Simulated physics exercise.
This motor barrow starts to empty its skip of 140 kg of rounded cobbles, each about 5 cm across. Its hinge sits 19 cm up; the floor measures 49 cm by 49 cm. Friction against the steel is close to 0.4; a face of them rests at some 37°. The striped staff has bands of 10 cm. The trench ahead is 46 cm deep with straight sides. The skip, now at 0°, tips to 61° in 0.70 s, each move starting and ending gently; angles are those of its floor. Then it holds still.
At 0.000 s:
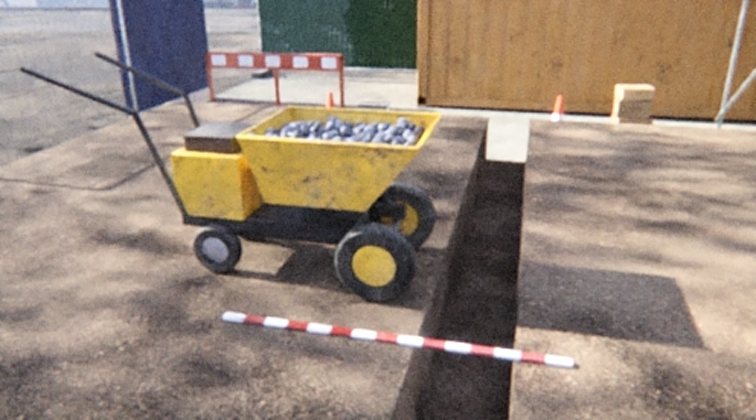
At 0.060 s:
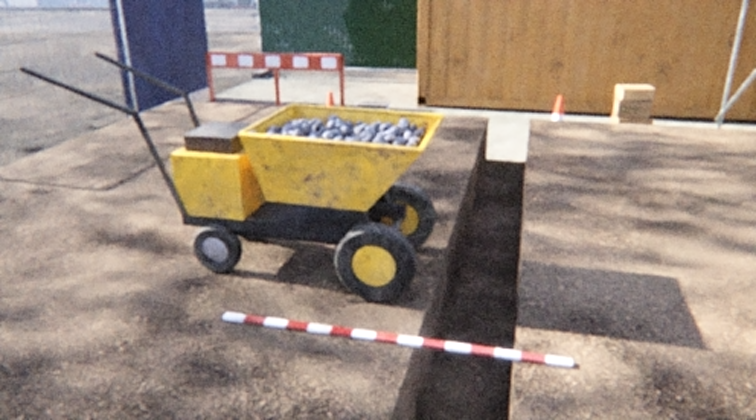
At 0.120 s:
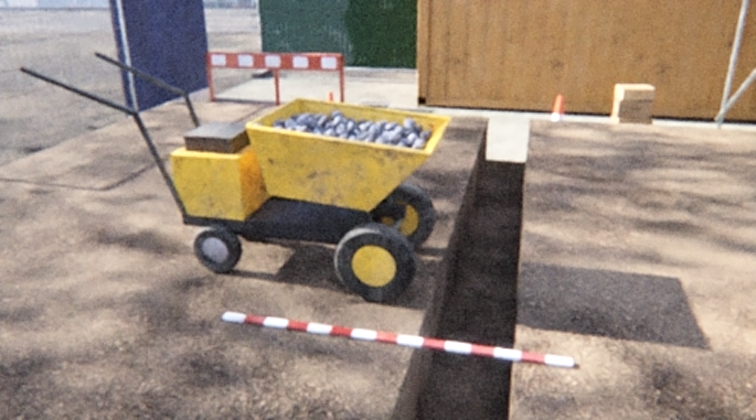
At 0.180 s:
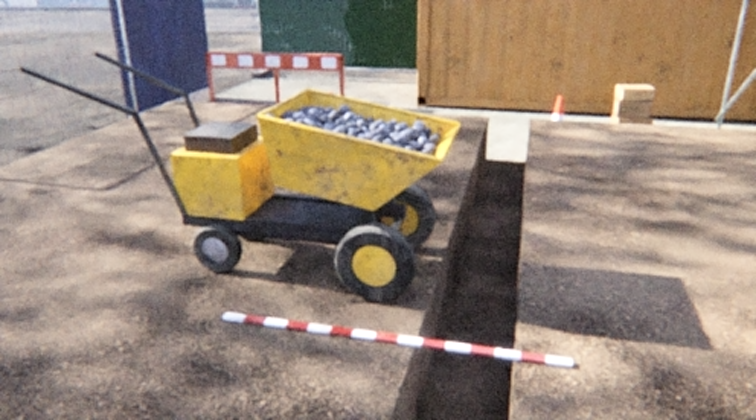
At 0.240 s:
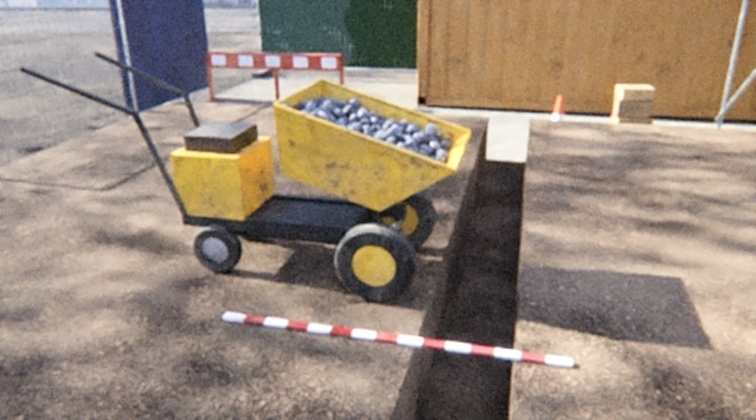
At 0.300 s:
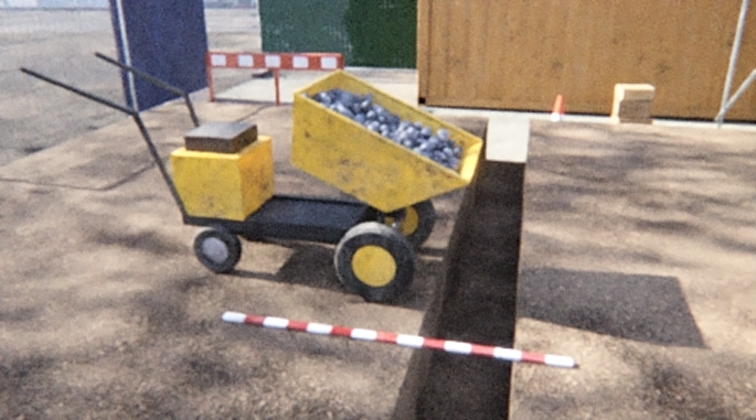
In the video, a yellow motor barrow loaded with grey rounded stones stands beside a narrow trench, behind a red-and-white staff; its skip gradually tilts forward to the right, the rear rising while the wheels stay in place.
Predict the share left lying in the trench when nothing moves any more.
About 21 per cent.
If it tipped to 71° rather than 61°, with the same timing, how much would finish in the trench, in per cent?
It would be near 25 per cent.
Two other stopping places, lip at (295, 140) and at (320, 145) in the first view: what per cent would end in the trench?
Near 60 per cent from the first place, 80 from the second.
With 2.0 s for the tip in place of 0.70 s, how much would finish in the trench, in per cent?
In that case some 30 per cent.
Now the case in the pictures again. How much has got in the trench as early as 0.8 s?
About 0 per cent by then.
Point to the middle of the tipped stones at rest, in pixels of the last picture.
Around (564, 288).
After 0.5 s the floor is at 51°; 100 % in the skip; the foremost stones are at (491, 208).
After 0.8 s the floor is at 61°; 86 % in the skip, 2 % in the trench, 12 % past the trench; the foremost stones are at (575, 297).
After 1.1 s the floor is at 61°; 48 % in the skip, 1 % in the trench, 51 % past the trench; the foremost stones are at (701, 301).
After 3.1 s the floor is at 61°; 20 % in the skip, 21 % in the trench, 59 % past the trench; the foremost stones are past the picture's edge.
